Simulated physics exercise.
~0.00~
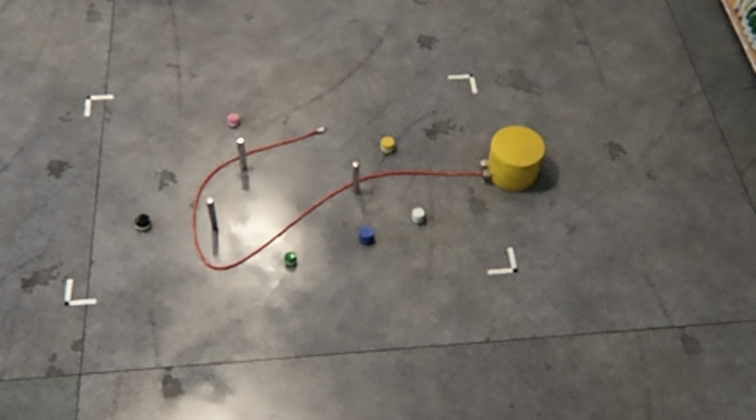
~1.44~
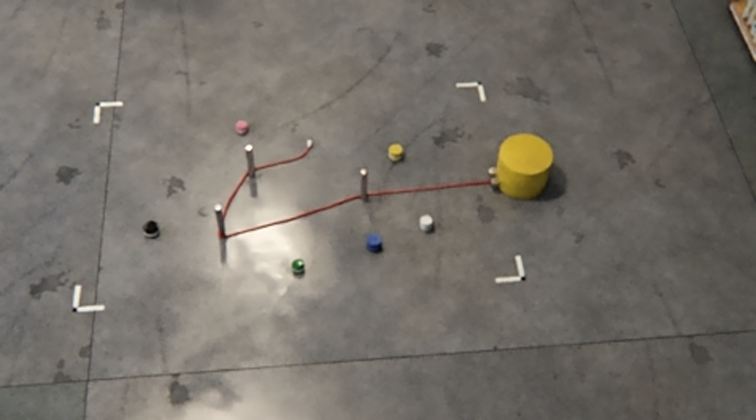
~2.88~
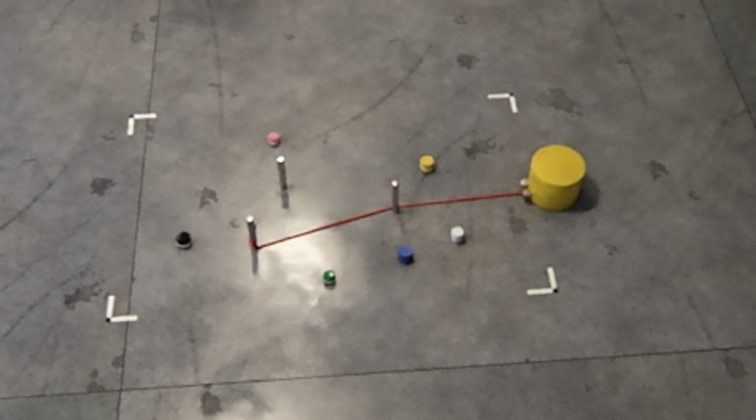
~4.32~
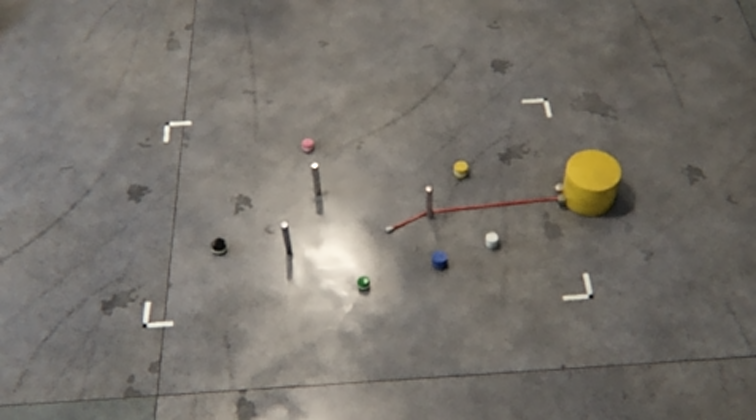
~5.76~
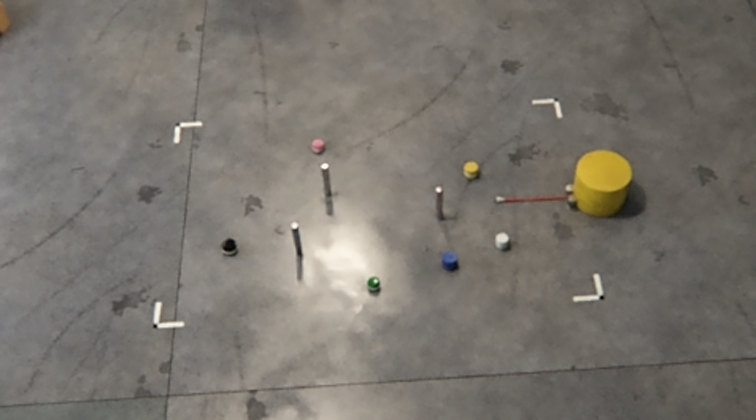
At first, a thin red cord runs from a large yellow drum on the right, past three upright metal posts on a grey floor, curving widely around the two on the left, with small coloured containers scattered nearby. The cord draws tight against the posts, its loose end trailing near the upper left one. It then slips free of that post and stretches straight to the lower left one. Next it leaves that post too, its end sliding right towards the last post. Finally, only a short straight length sticks out from the drum, while the containers stay put.
